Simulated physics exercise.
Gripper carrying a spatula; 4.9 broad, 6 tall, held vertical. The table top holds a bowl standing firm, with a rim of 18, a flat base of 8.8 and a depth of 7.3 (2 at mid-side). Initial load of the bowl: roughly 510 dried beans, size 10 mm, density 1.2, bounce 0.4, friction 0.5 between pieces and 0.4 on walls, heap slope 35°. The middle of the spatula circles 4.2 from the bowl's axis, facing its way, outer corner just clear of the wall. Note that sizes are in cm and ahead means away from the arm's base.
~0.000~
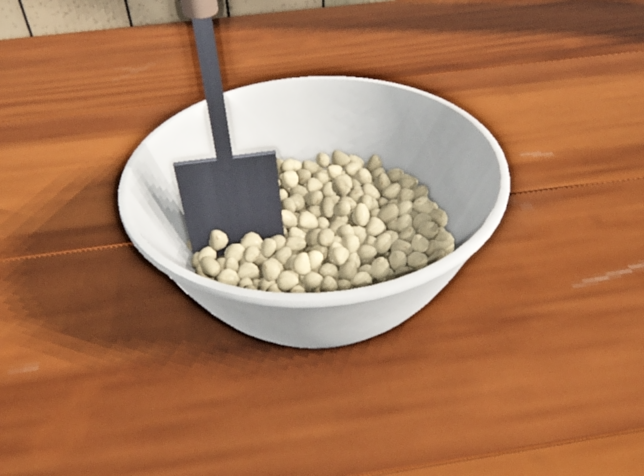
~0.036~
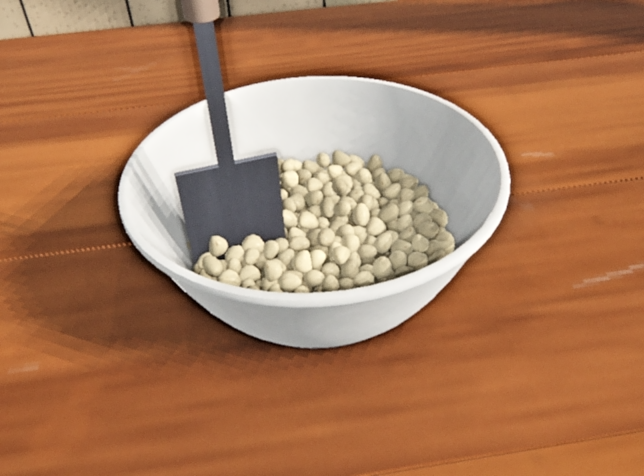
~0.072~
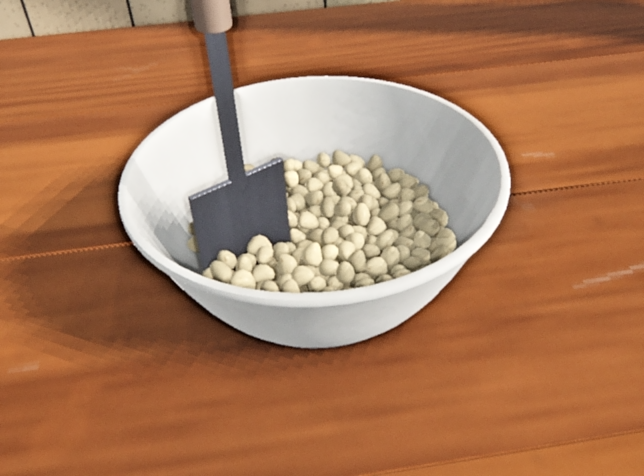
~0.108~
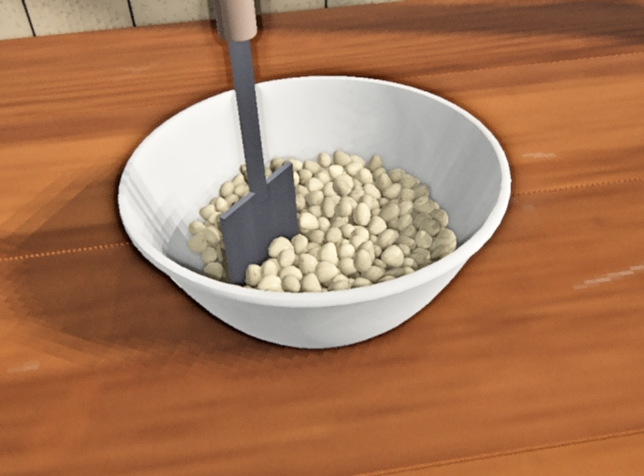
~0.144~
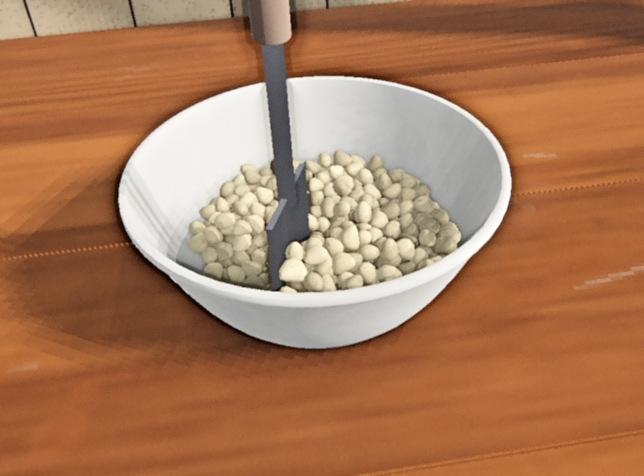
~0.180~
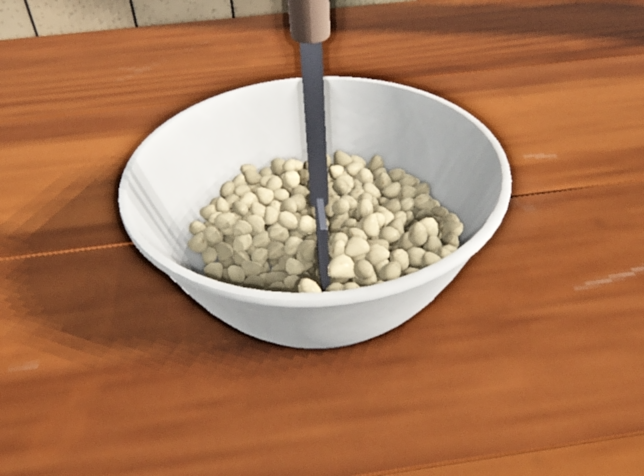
On a wooden table top, a white bowl holds a heap of pale dried beans, with a dark, flat spatula upright at its left side. After barely moving at first, the spatula sweeps rightward through the near part of the heap, turning until its blade is edge-on near the middle, with beans lying on both sides.
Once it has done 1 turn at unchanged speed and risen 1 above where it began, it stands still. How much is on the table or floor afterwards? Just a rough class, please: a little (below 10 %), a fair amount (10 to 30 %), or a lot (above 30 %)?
A little.
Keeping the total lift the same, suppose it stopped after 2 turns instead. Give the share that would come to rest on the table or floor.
Estimate: Near 10 %.
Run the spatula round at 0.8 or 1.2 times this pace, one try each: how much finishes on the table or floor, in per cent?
Around 0 percent for the first try and 10 percent for the second.
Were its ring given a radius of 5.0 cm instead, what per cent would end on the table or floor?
Close to 0 in a hundred then.
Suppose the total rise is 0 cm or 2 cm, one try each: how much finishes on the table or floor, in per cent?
Estimates: 5 % then 5 %.
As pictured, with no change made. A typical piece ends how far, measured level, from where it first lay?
4 centimetres.
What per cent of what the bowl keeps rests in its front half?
Some 60 per cent.
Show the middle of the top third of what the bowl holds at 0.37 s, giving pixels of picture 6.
I'd point to somewhere close to (385, 156).
After 0.37 s, 191° round, highest piece 9 above the table; 502 in the bowl, 6 in flight or on the tool.
After 0.57 s, 297° round, highest piece 9 above the table; 492 in the bowl, 14 on the table or floor, 2 in flight or on the tool.
After 0.87 s, 0° round, highest piece 7 above the table; 483 in the bowl, 25 on the table or floor.
After 1.57 s, 0° round, highest piece 7 above the table; 483 in the bowl, 25 on the table or floor.
In the end, 483 in the bowl, 25 on the table or floor. That is 5 % on the table or floor.
